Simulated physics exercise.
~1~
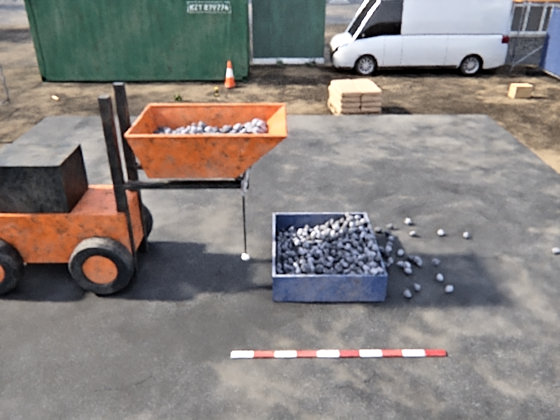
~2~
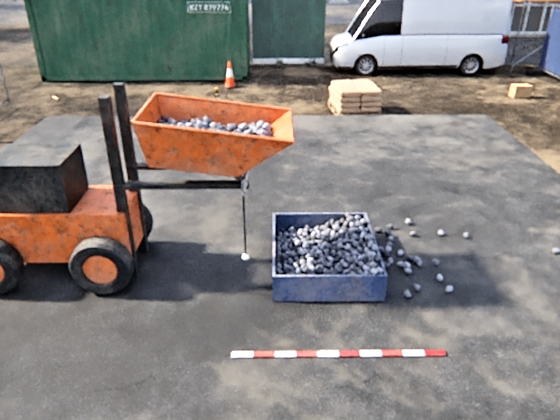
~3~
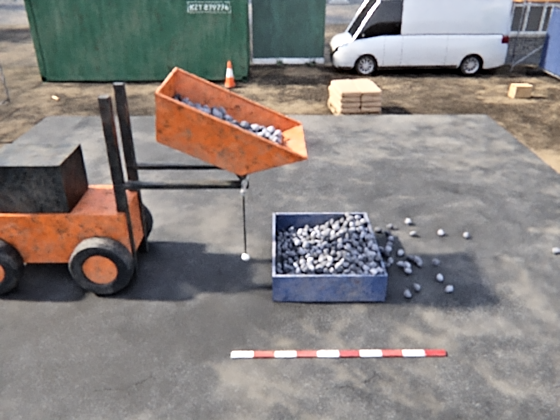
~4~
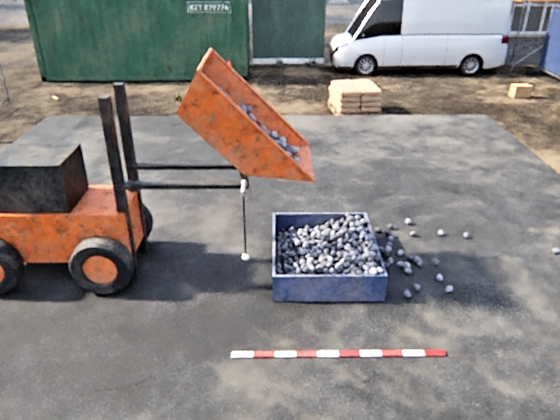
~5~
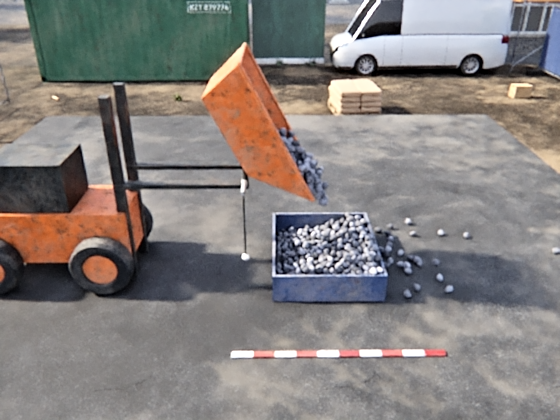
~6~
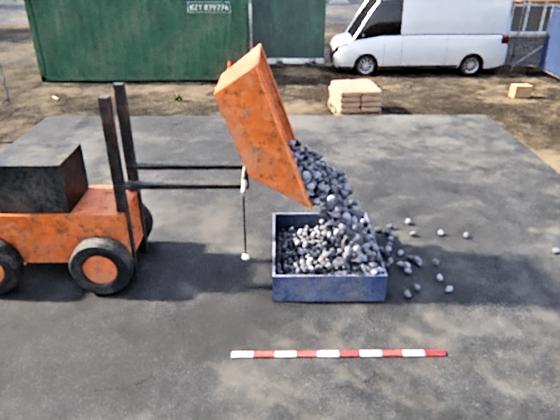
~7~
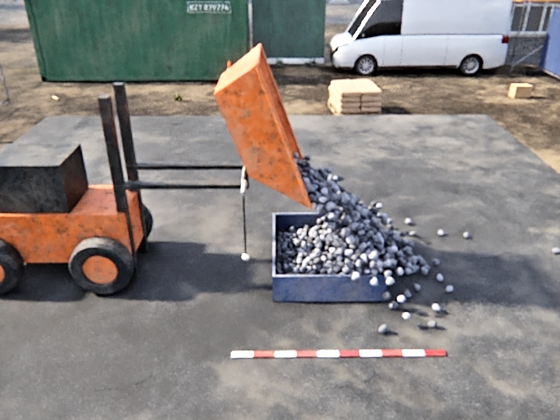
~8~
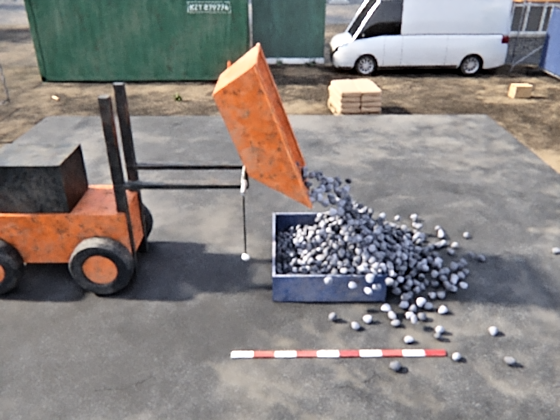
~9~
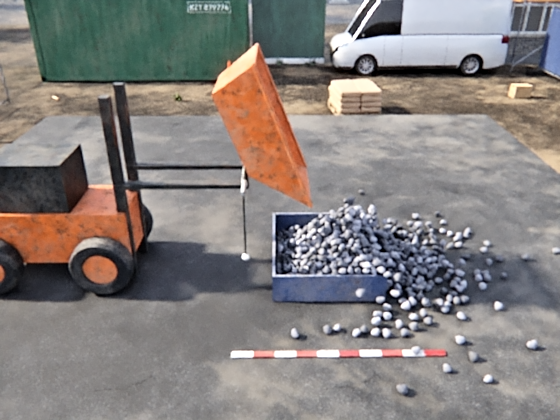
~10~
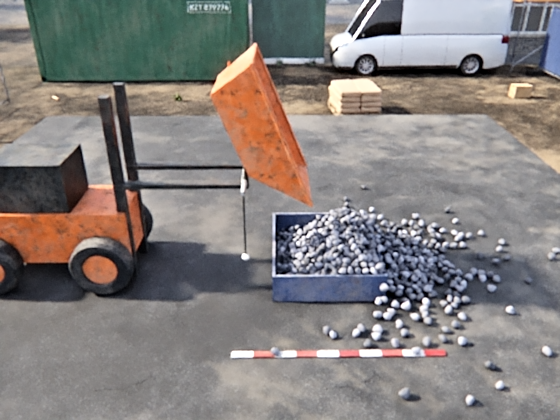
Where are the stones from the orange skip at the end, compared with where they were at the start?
At the start they lie in the raised orange skip. By the end they are lower and further right, heaped in the blue bin and scattered on the ground beside and beyond it.
